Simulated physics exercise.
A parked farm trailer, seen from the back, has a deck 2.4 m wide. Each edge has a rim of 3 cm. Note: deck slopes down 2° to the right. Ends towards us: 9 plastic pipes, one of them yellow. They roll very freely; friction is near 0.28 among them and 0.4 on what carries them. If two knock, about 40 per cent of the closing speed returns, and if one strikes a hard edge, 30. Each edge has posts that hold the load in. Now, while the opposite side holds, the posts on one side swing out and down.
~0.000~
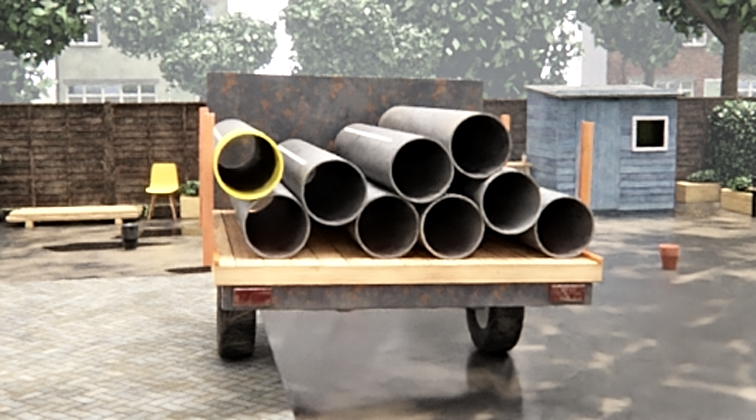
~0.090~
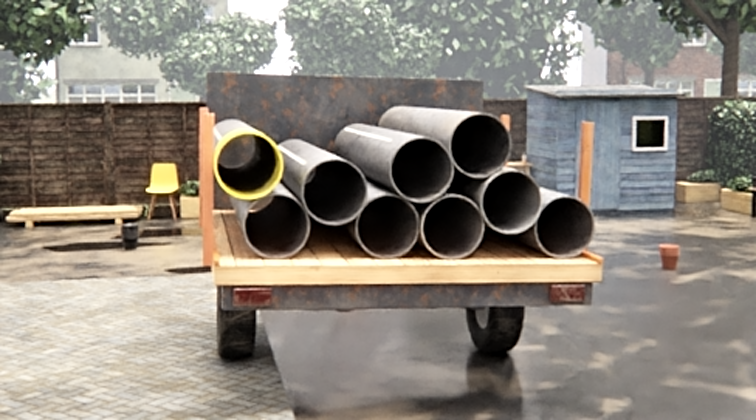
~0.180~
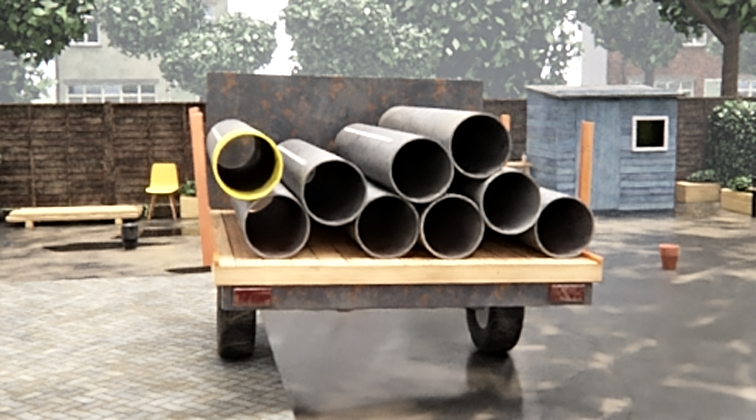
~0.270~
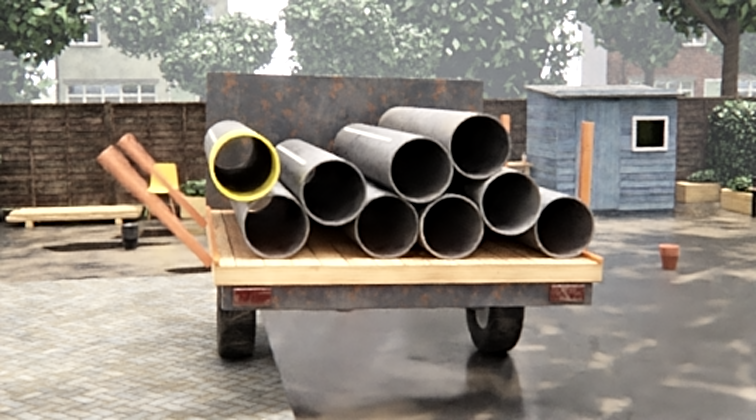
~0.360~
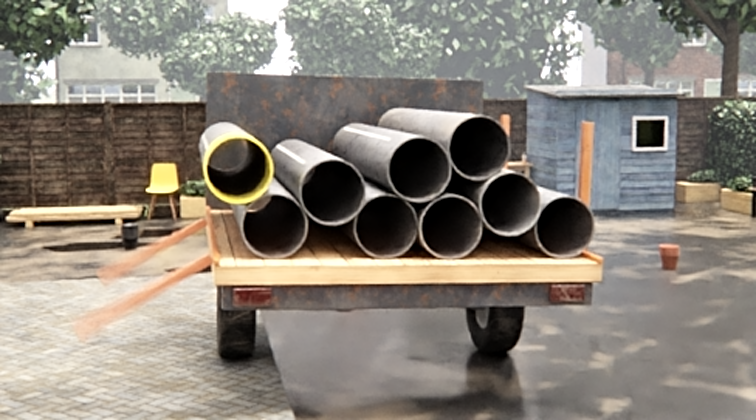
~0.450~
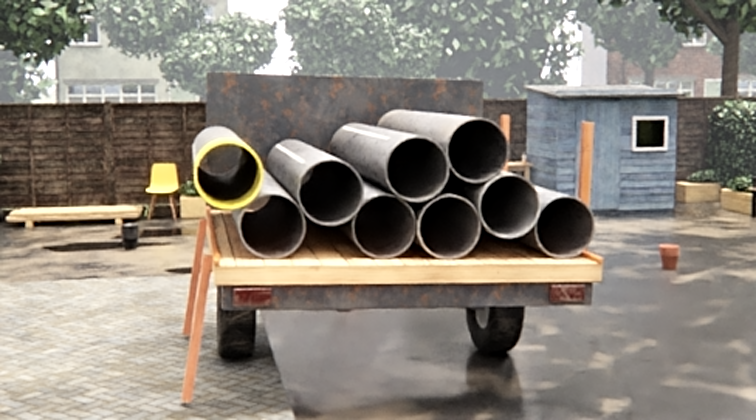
In a paved yard, left posts of a trailer stacked with pipes swinging out and down, the yellow-rimmed pipe shifting slightly left.
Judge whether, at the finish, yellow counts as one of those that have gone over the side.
It does count as one of them.
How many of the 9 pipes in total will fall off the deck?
Exactly 1.
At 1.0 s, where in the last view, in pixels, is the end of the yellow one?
Roughly at (112, 367).
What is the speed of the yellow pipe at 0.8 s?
Estimated speed near 2.5 m/s.
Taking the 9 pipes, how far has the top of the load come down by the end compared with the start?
About 15 cm.
Then, 0.8 s in, yellow is dropping off the left side; 1 of 9 is off.
Then, 1.0 s in, yellow is dropping off the left side; 1 of 9 is off.
In the end (3.6 s), yellow is down on the left; 1 of 9 is off.
